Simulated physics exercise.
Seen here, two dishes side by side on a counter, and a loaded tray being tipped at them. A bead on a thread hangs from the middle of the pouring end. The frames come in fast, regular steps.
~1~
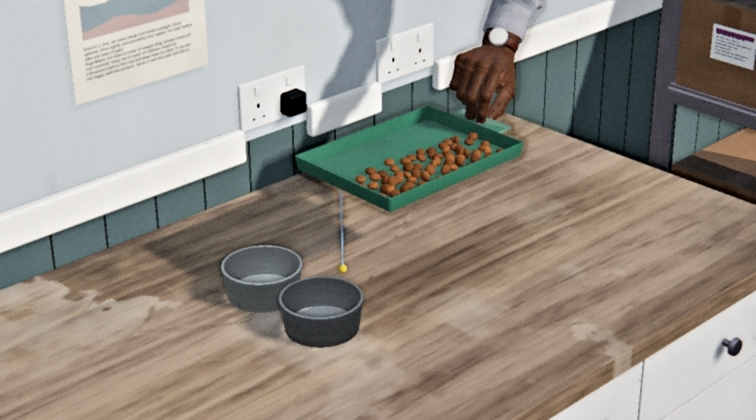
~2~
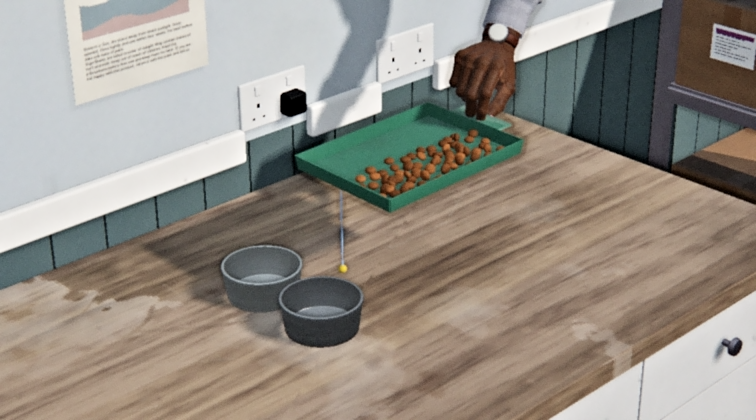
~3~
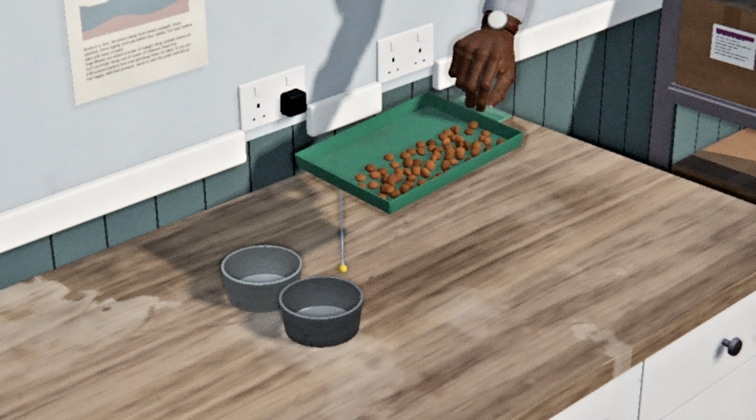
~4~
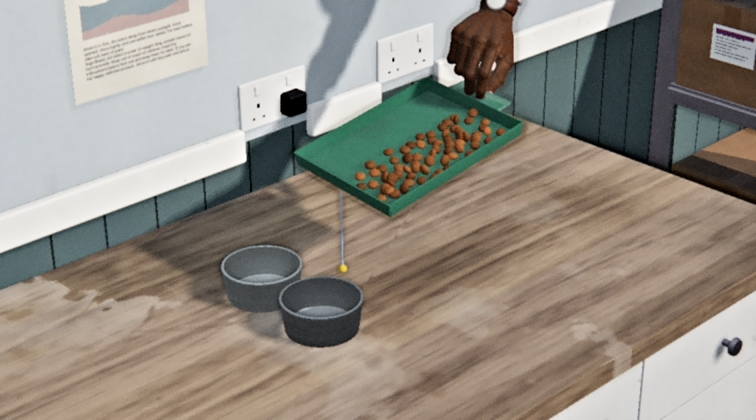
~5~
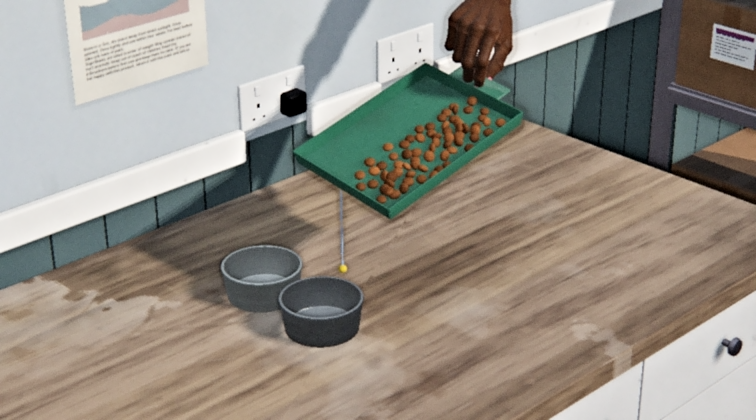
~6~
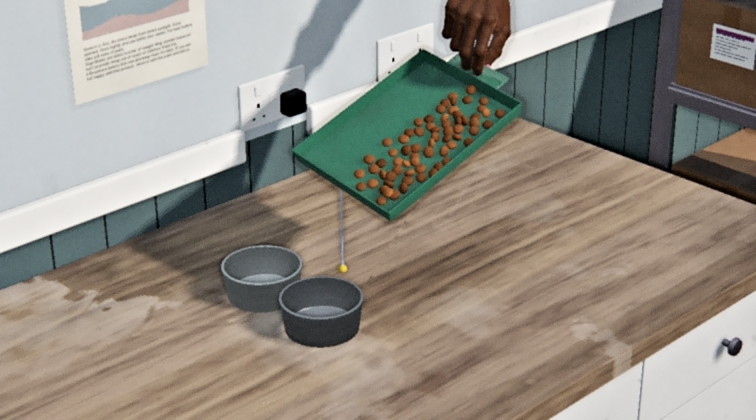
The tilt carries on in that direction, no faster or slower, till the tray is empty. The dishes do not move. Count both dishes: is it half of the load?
Caught overall: Only the smaller part.
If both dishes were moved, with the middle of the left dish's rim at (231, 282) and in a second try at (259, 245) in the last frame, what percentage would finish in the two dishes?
Roughly 0 per cent, and 0 per cent.
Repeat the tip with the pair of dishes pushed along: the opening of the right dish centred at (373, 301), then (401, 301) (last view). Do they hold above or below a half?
The first try: More than half. The second: Above a half.
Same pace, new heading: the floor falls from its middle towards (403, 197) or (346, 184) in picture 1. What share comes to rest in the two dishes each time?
The first gives 0 %, the second 80 %.
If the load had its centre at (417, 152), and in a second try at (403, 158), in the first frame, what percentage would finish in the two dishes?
Roughly 20 per cent, and 20 per cent.
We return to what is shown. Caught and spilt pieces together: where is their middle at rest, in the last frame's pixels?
At about (375, 349).
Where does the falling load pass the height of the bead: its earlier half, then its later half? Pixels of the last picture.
First near (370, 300), later near (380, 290).
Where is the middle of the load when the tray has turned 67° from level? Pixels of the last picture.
Close to (391, 182).
Soon, tray tipped steeply; nearly all on the tray; a stray few in the air.
A while on, tray tipped past a quarter turn; about a quarter on the tray; a small part in the right dish; about half outside both; a small part in the air.
Towards the end, tray tipped past a quarter turn; a small part in the right dish; most outside both.
Finally, tray tipped past a quarter turn; a small part in the right dish; none in the left dish; most outside both.
